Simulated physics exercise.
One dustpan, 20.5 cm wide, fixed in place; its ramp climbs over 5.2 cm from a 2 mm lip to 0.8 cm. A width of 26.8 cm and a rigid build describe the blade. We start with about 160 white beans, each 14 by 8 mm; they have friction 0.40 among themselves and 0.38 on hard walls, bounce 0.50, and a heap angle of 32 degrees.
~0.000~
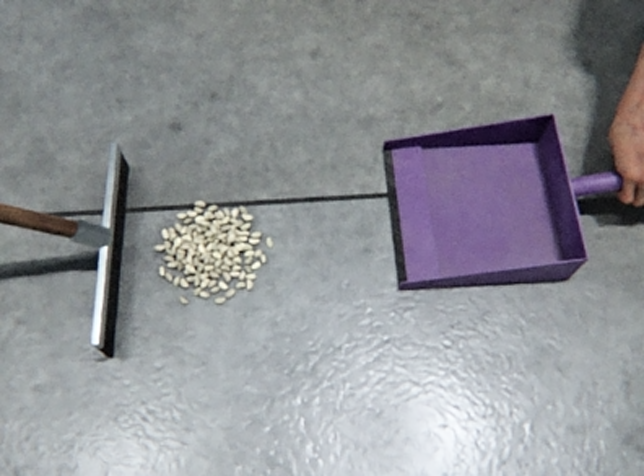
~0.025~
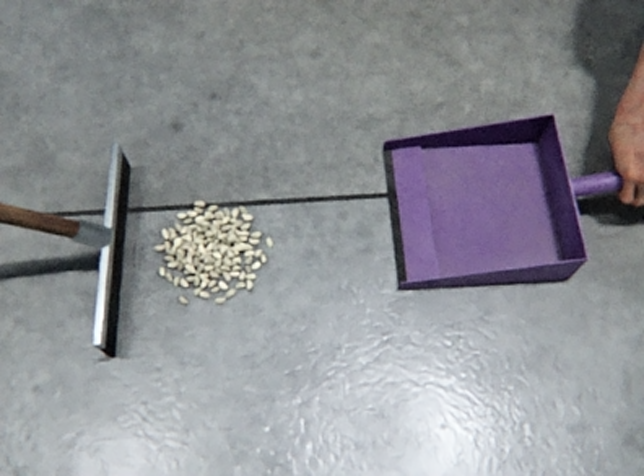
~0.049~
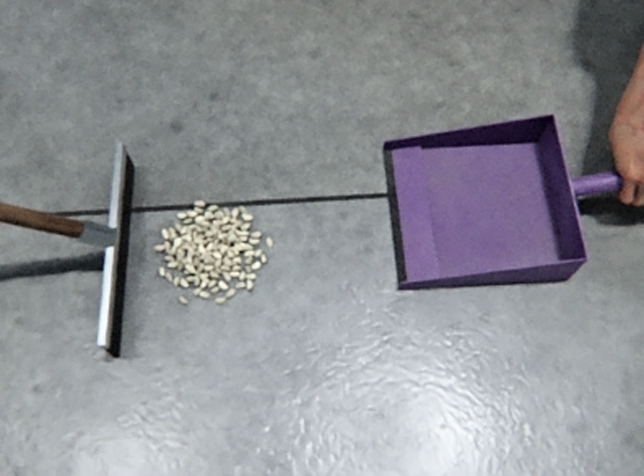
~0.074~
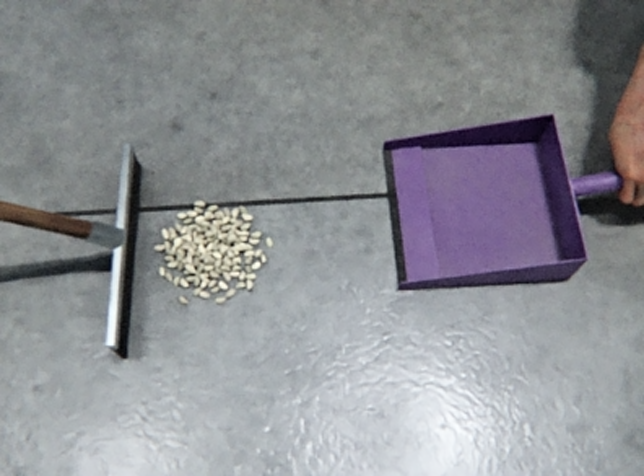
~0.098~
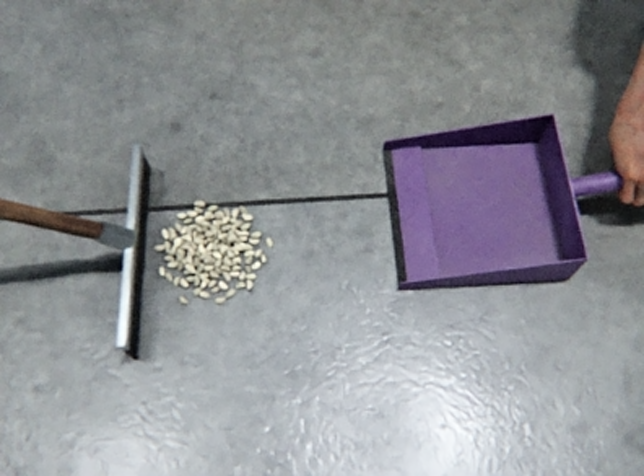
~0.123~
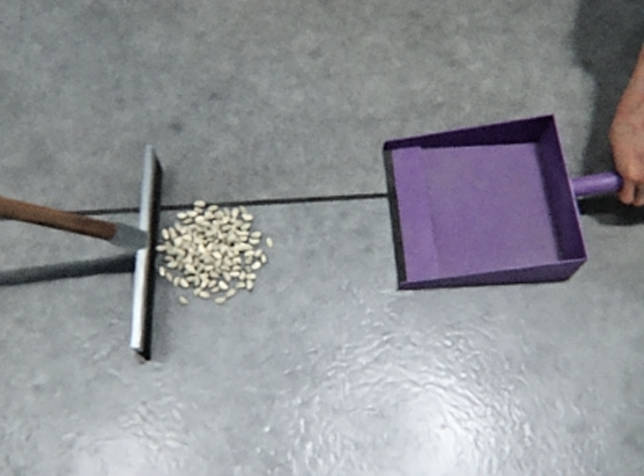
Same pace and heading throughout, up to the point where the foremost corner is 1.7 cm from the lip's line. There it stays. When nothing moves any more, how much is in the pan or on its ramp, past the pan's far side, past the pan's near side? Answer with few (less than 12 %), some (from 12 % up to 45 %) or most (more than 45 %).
Pan - most; far side - few; near side - some.
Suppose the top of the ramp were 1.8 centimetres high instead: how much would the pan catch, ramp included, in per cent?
45 %.
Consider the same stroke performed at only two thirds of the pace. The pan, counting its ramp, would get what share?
It would be near 45 per cent.
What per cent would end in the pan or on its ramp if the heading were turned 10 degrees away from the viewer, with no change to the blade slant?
My guess is some 60 percent.
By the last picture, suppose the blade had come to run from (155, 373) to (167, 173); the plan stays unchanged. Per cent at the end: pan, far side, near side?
You'd see pan at 15, far at 0 and near at 50.
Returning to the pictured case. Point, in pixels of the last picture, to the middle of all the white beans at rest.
Estimated resting centre: Around (412, 253).
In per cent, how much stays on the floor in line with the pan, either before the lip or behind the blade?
Around 25 in a hundred.
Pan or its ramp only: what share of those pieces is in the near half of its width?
Roughly 80 percent.
Then, at 0.36 s, middle of the blade 17 cm from the lip; 0 % over the lip, far side 0 %, near side 15 %.
After 0.51 s, middle of the blade 7 cm from the lip; 0 % over the lip, far side 0 %, near side 20 %.
After 0.79 s, middle of the blade 2 cm from the lip; 50 % over the lip, far side 5 %, near side 25 %.
In the end, at 2.5 s, pan 50 %, far side 5 %, near side 25 %, in front of the lip or behind the blade 25 %.
